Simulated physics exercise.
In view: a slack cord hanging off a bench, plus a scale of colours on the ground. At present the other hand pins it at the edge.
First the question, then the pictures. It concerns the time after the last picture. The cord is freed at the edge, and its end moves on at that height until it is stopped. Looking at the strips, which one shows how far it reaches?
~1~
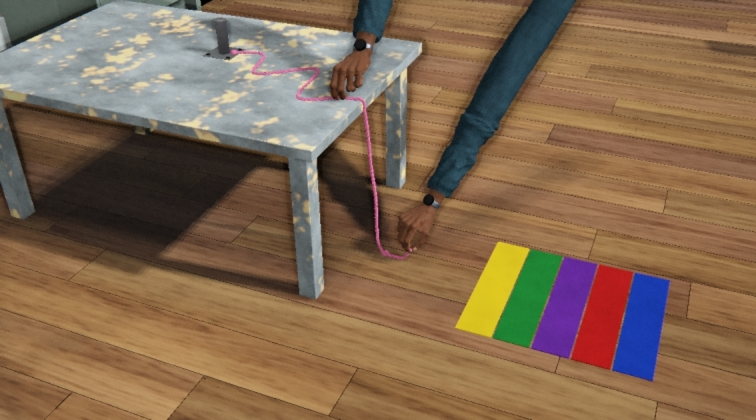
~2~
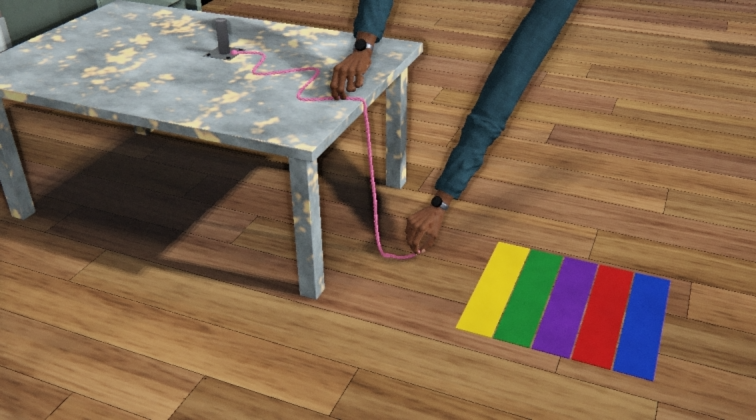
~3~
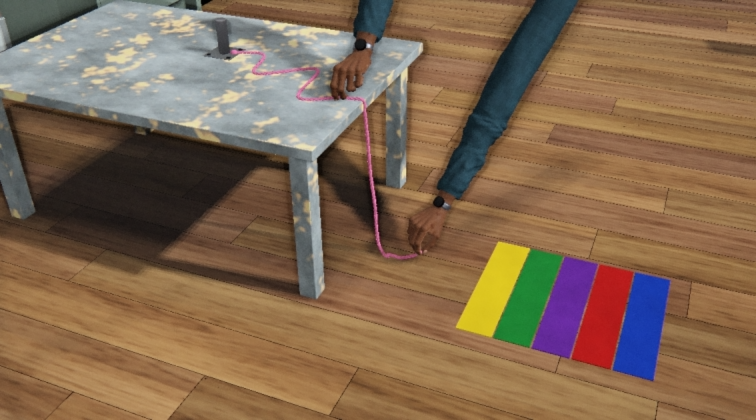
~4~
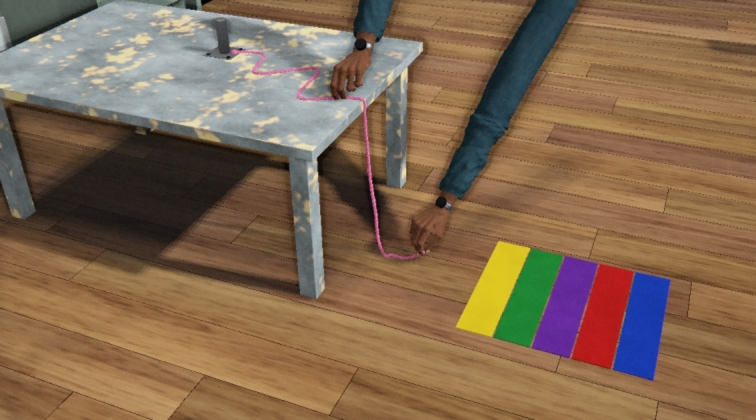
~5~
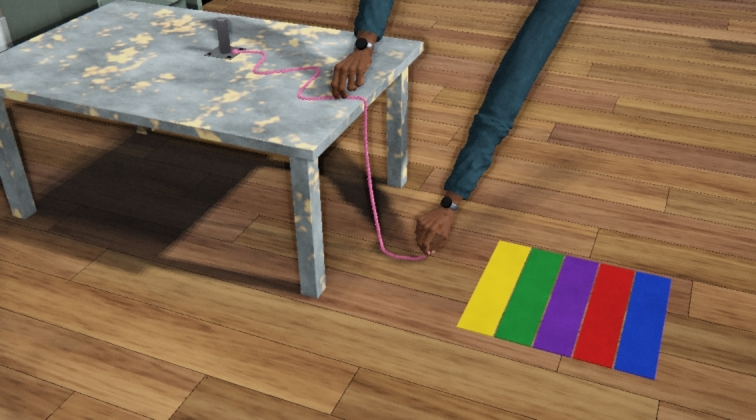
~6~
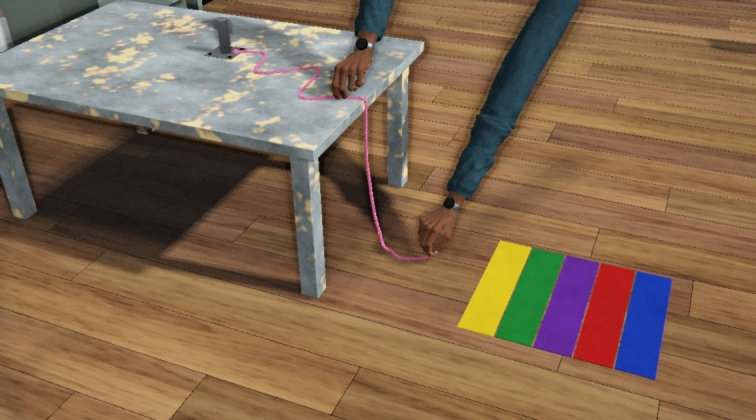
The blue strip shows it.
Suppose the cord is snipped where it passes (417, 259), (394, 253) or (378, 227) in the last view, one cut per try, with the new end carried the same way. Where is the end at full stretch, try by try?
First try near (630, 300), second near (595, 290), third near (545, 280).
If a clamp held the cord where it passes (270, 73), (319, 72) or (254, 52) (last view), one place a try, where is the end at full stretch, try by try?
Try by try, around (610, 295), (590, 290) and (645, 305).
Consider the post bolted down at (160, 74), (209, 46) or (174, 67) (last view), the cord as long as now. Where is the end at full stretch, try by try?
Going through the tries, you get (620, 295), then (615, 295), then (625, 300).
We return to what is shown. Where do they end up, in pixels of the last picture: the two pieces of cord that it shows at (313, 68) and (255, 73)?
Result - first point (341, 84), second point (294, 71).
A little later, end near (579, 288); over purple.
Next, end near (626, 299); over red.
When it is tight, end near (654, 305); over blue. The blue one.
